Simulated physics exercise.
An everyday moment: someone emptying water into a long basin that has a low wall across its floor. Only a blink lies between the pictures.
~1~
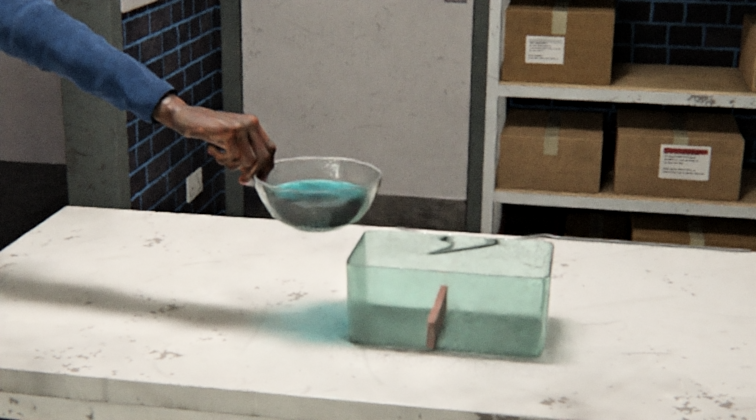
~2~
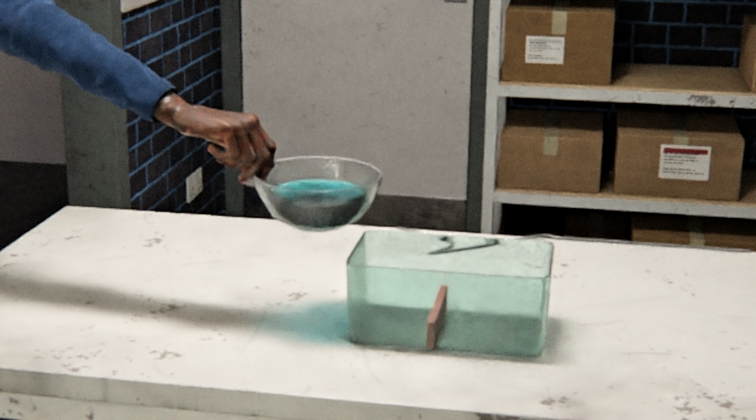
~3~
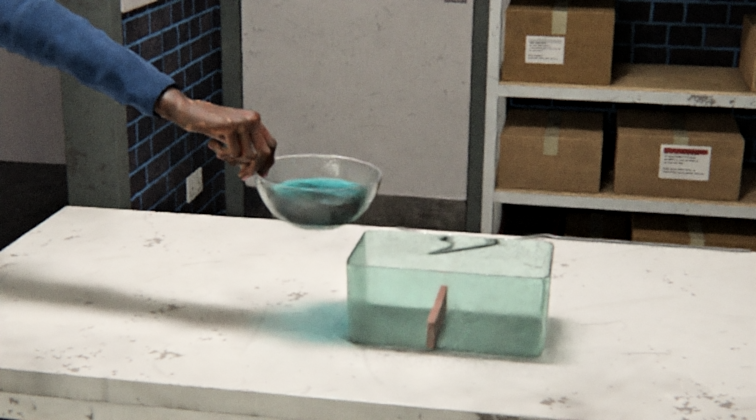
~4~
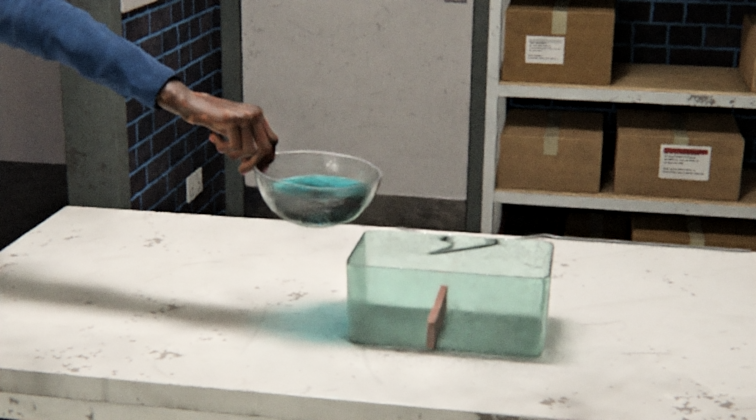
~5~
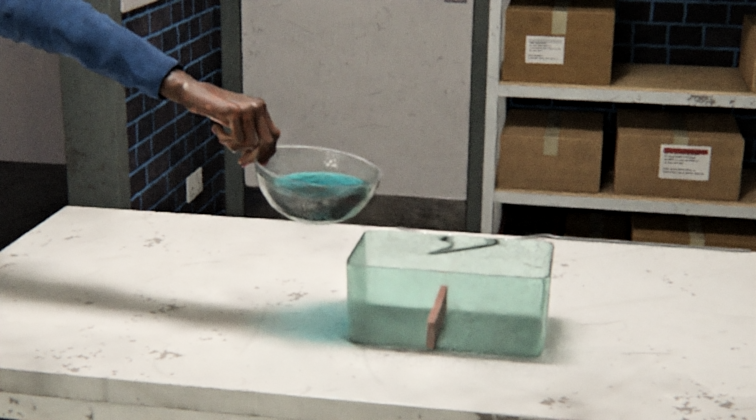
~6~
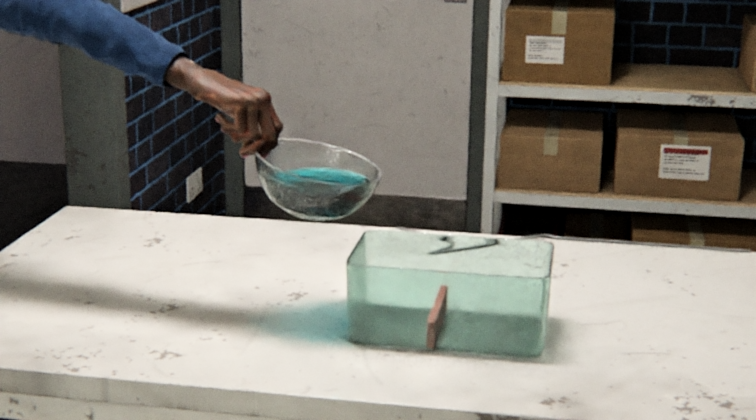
Storeroom table, a blue-sleeved hand holding a glass bowl of blue-green water, then slightly tilting it rightward beside a clear basin.
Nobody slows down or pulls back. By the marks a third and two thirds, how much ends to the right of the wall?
It comes to more than two thirds.
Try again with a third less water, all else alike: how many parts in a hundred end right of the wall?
Close to 70 per cent.
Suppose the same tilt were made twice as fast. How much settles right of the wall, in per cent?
Some 70 per cent.
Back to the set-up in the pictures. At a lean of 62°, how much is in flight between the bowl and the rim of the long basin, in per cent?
It comes to 35 per cent or so.
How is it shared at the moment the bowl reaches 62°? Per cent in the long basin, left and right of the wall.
Some 5 per cent left and 0 right.
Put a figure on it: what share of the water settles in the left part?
Roughly 20 in a hundred.
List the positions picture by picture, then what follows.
The first picture shows tilt 0°; pouring edge (380, 179); surface from (265, 190) to (373, 197); the long basin's rim runs from (356, 247) to (551, 261); the wall's top is at (438, 304).
The second picture shows tilt 0°; pouring edge (380, 179); surface from (266, 189) to (372, 196).
The third picture shows tilt 2°; pouring edge (380, 179); surface from (266, 188) to (372, 195).
The fourth picture shows tilt 4°; pouring edge (380, 179); surface from (266, 186) to (373, 193).
The fifth picture shows tilt 8°; pouring edge (380, 179); surface from (267, 182) to (373, 190).
The sixth picture shows tilt 12°; pouring edge (380, 179); surface from (267, 177) to (374, 187).
A moment on, the bowl is tipped part way and 60 per cent is still to pour, 7 is left of the wall and 0 right of it.
Next, the bowl is tipped on its side and 2 per cent is still to pour, 16 is left of the wall and 66 right of it.
Then the bowl is tipped right over and 0 per cent is still to pour, 20 is left of the wall and 79 right of it.
Later the bowl is tipped right over and 0 per cent is still to pour, 20 is left of the wall and 79 right of it.
In the end 20 per cent lies left of the wall, 79 right of it and 1 outside.
